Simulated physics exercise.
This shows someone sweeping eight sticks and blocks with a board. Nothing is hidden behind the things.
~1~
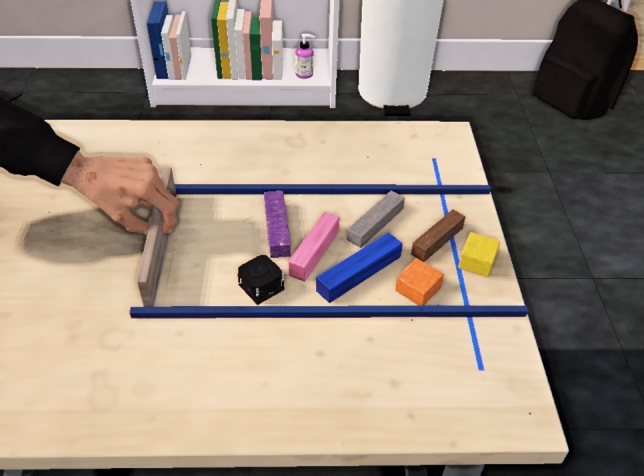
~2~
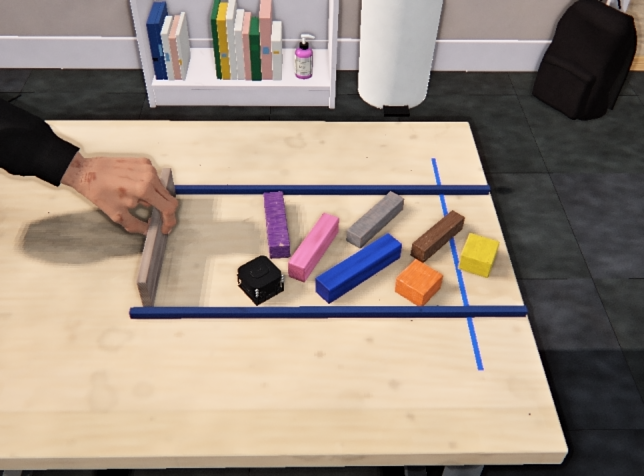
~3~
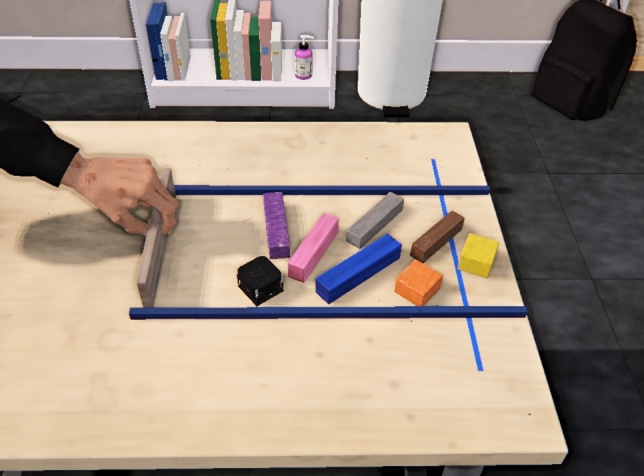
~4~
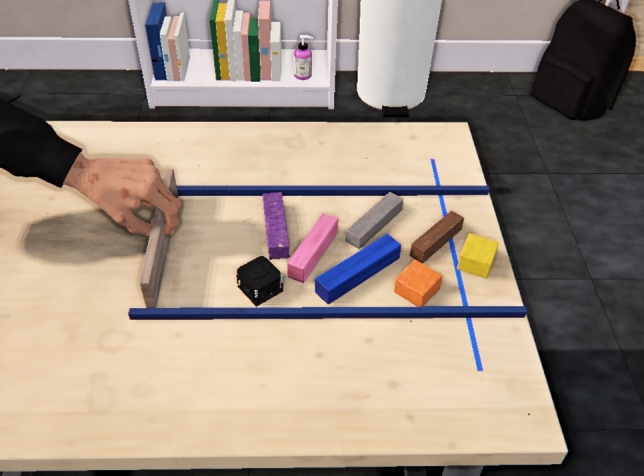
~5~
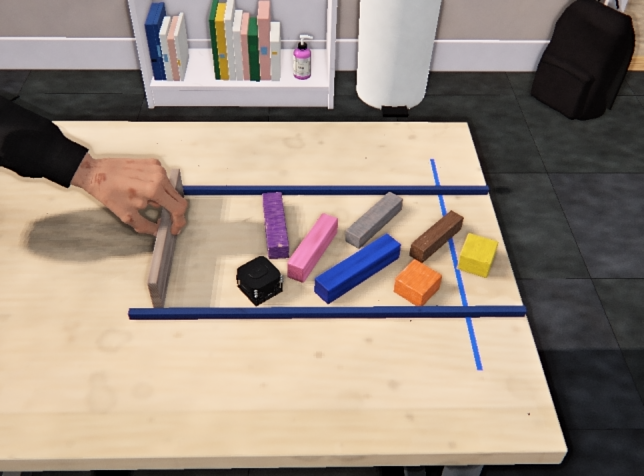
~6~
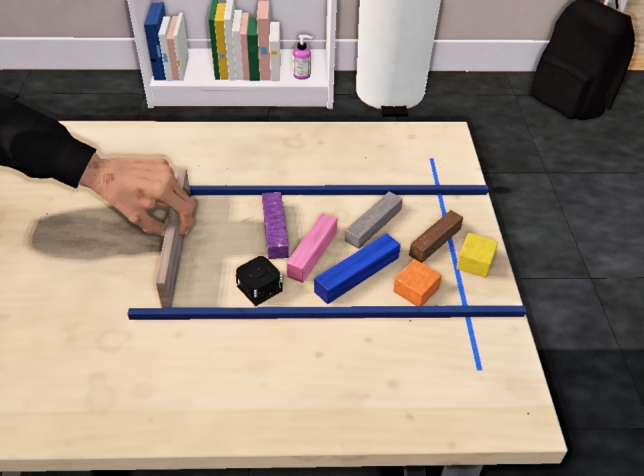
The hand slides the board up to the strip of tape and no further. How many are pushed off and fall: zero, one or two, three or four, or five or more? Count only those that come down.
The number that fall off is three or four.
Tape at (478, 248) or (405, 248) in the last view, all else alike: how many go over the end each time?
The counts: 6 and 1.
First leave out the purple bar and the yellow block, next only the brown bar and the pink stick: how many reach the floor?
Fallen: 2, and 2 in the other try.
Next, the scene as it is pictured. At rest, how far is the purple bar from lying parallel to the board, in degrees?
Some 0 degrees.
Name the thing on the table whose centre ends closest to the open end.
That is the grey bar.
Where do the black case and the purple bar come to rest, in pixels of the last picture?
The black case stops around (482, 289); the purple bar around (459, 225).
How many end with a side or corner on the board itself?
That makes 2.
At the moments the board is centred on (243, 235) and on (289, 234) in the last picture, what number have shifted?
At the one place 1, at the other 4.
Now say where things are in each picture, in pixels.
Yellow block (479, 254); brown bar (439, 235); orange block (419, 283); board (159, 234); tape (454, 248), in the first picture.
Brown bar (438, 236); purple bar (276, 224), in the second picture.
Orange block (418, 284); board (158, 235), in the third picture.
Yellow block (478, 256); blue stick (359, 268), in the fourth picture.
Brown bar (437, 236); grey bar (375, 219), in the fifth picture.
Yellow block (477, 255); brown bar (437, 236); orange block (417, 283); board (175, 235); tape (452, 248), in the sixth picture.
A little later, none off yet; yellow block at rest near (477, 255); brown bar at rest near (437, 236); orange block at rest near (417, 283).
Next, none off yet; yellow block at rest near (477, 255); brown bar moving near (441, 237); orange block moving near (428, 284).
Later still, none off yet; yellow block tilted a little near (522, 259); brown bar shifted about its own width near (498, 241); orange block shifted well along near (500, 287).
When it is over, the number that fall off is three or four; down, blue stick, orange block, brown bar and yellow block.
